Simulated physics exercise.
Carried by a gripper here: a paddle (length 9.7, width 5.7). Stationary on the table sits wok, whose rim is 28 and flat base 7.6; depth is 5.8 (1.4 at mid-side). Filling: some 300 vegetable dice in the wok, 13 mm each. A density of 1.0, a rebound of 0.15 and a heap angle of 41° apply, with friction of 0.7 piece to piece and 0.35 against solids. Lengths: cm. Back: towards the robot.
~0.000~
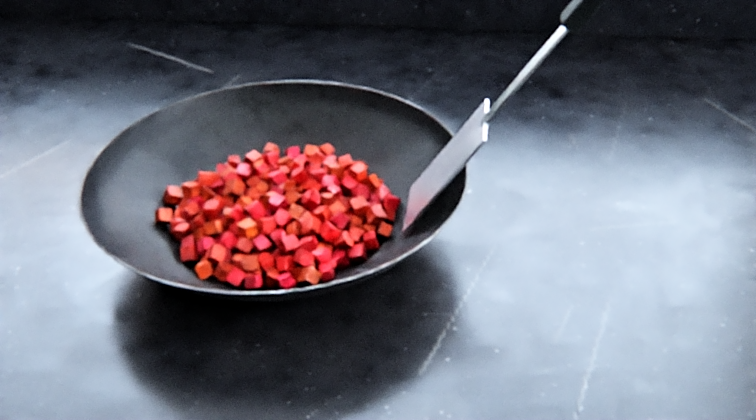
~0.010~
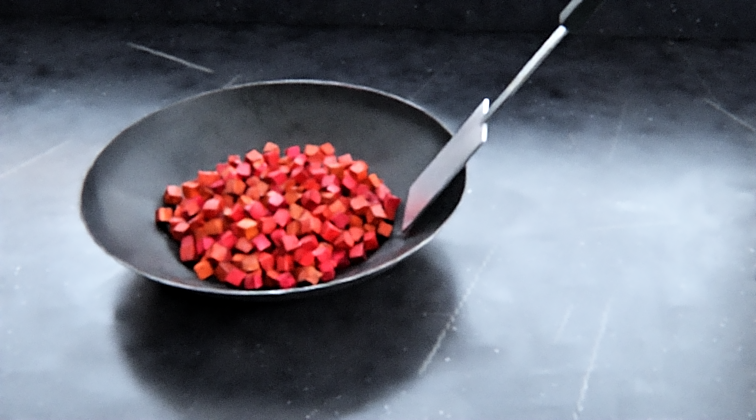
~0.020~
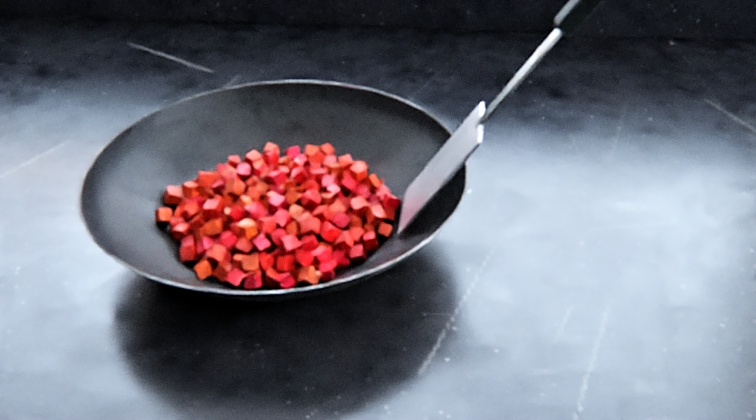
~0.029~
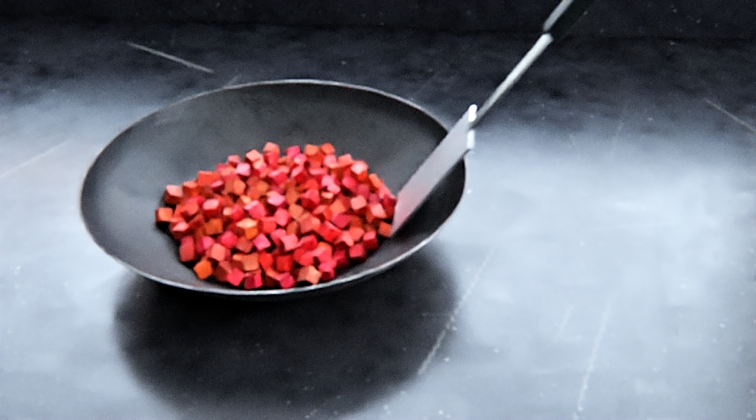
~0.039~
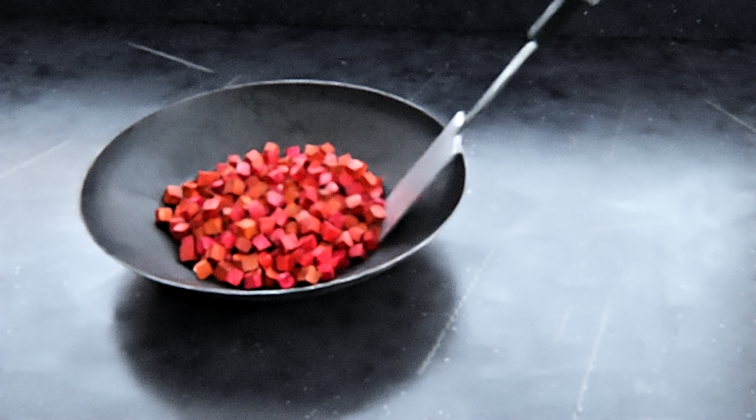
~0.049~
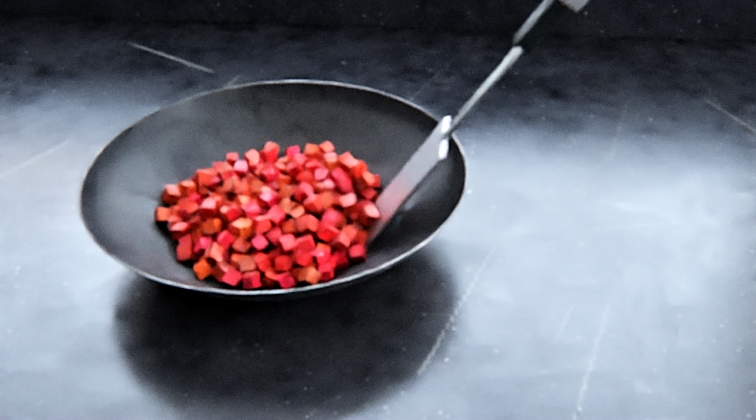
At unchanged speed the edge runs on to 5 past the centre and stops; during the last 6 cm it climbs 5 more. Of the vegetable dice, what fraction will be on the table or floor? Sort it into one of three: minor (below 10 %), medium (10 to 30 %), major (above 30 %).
Minor, below 10 %.
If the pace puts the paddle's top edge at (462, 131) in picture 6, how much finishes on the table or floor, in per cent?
Roughly 0 per cent.
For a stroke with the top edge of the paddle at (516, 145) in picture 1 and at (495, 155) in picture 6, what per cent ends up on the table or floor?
Some 0 per cent.
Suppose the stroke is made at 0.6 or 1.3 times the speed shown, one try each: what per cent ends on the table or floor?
0 and 15 %.
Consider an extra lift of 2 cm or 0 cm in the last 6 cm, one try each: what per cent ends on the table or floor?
Some 10 and 10 per cent.
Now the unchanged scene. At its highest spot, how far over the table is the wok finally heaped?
Close to 7.0 centimetres high.
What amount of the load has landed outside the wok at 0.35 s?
Some 5 per cent of the load.
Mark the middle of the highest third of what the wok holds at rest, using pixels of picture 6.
I'd say around pixel (163, 183).
After 0.09 s, sloping 56°, highest piece 7 above the table; 302 in the wok.
After 0.13 s, sloping 56°, highest piece 10 above the table; 298 in the wok, 4 on the blade or in flight.
After 0.35 s, sloping 56°, highest piece 8 above the table; 285 in the wok, 15 on the table or floor, 2 on the blade or in flight.
After 1.40 s, sloping 56°, highest piece 7 above the table; 284 in the wok, 18 on the table or floor.
At rest, 284 in the wok, 18 on the table or floor. That is 6 % on the table or floor.
